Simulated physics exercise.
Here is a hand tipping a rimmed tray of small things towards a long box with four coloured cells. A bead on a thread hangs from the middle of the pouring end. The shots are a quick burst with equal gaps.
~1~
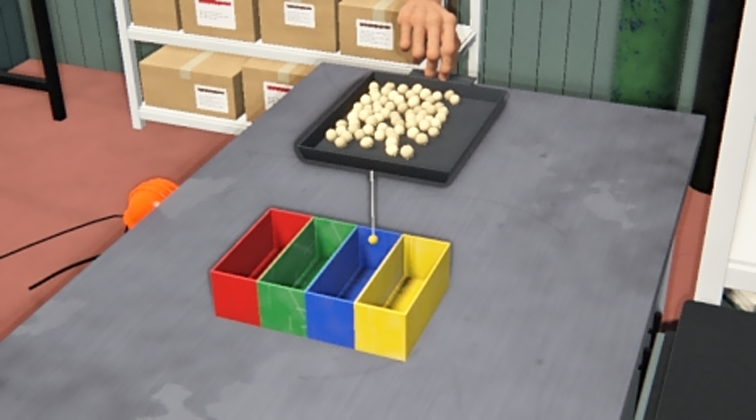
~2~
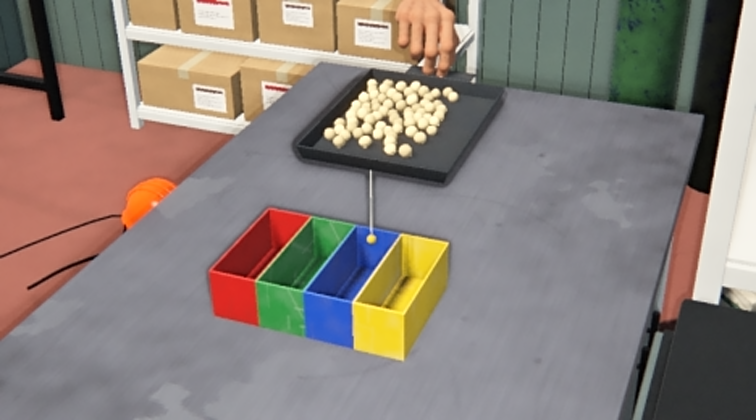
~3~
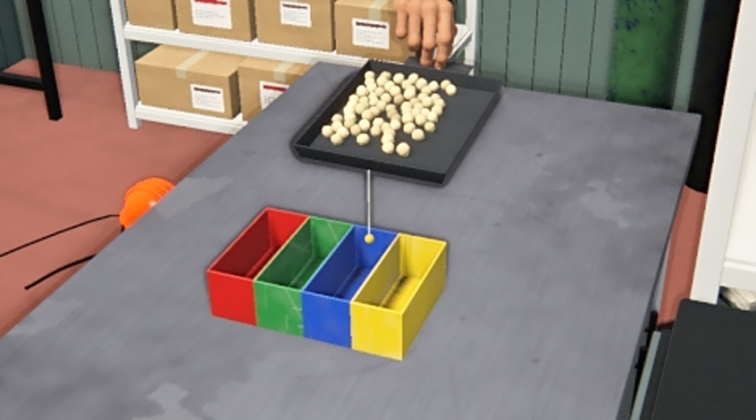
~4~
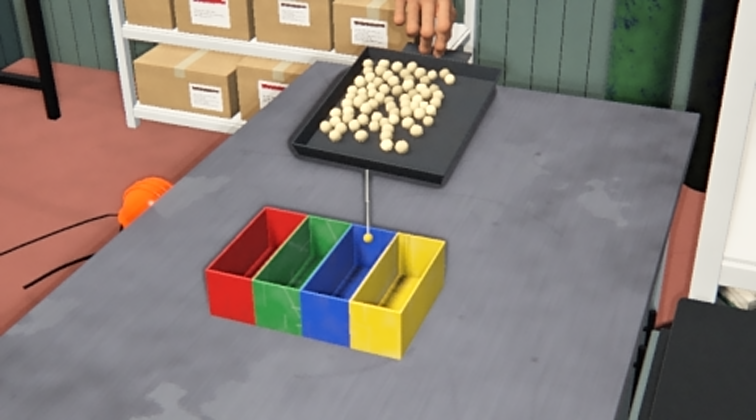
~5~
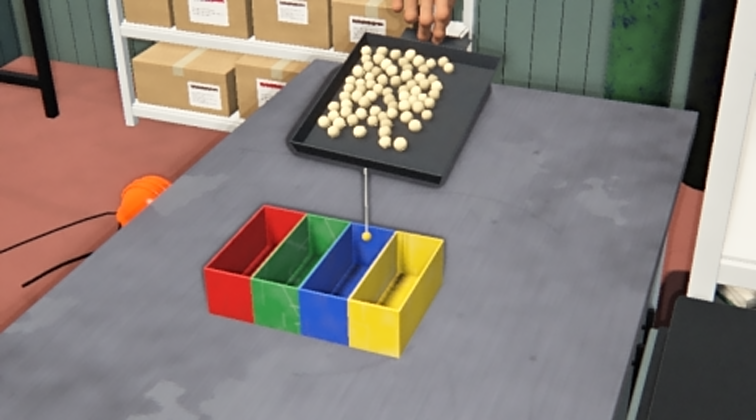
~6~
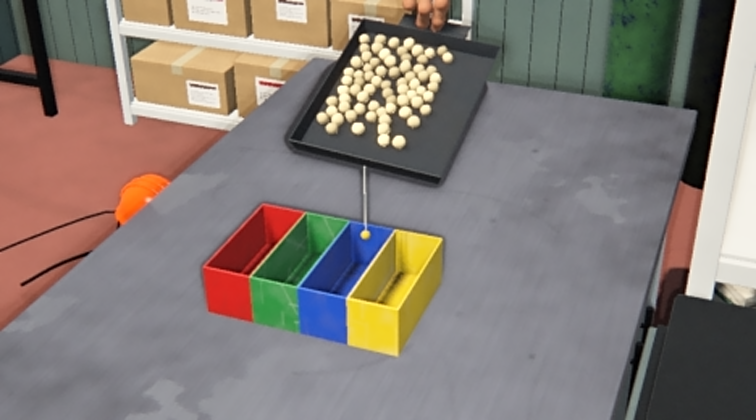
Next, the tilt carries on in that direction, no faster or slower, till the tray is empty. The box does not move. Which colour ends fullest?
It favours the yellow compartment.
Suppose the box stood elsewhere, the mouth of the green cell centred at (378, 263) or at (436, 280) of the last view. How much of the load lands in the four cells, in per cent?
The first gives 100 %, the second 80 %.
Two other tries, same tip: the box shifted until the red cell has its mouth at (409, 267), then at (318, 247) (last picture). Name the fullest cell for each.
First red, then the blue one.
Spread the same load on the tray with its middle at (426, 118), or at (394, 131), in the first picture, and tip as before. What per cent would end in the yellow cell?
The first gives 50 %, the second 40 %.
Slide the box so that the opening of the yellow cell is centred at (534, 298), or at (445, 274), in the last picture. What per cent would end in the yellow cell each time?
First some 0, then 40 per cent.
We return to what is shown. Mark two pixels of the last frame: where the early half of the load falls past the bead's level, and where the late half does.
At about (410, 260), then at (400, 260).
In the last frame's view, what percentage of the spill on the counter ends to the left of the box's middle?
Near 0 %.
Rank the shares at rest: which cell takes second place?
It is the blue cell.
Shortly afterwards, tray tipped steeply; all but a few on the tray; only a few falling or outside the box.
Next, tray tipped past a quarter turn; near two thirds on the tray; a little in the yellow cell; near a quarter falling or outside the box.
Some moments later, tray tipped past a quarter turn; near half in the yellow cell; a little in the blue cell; only a few in the green cell; near a third falling or outside the box.
In the end, tray tipped past a quarter turn; near half in the yellow cell; a little in the blue cell; only a few in the green cell; none at all in the red cell; near a third outside the box.
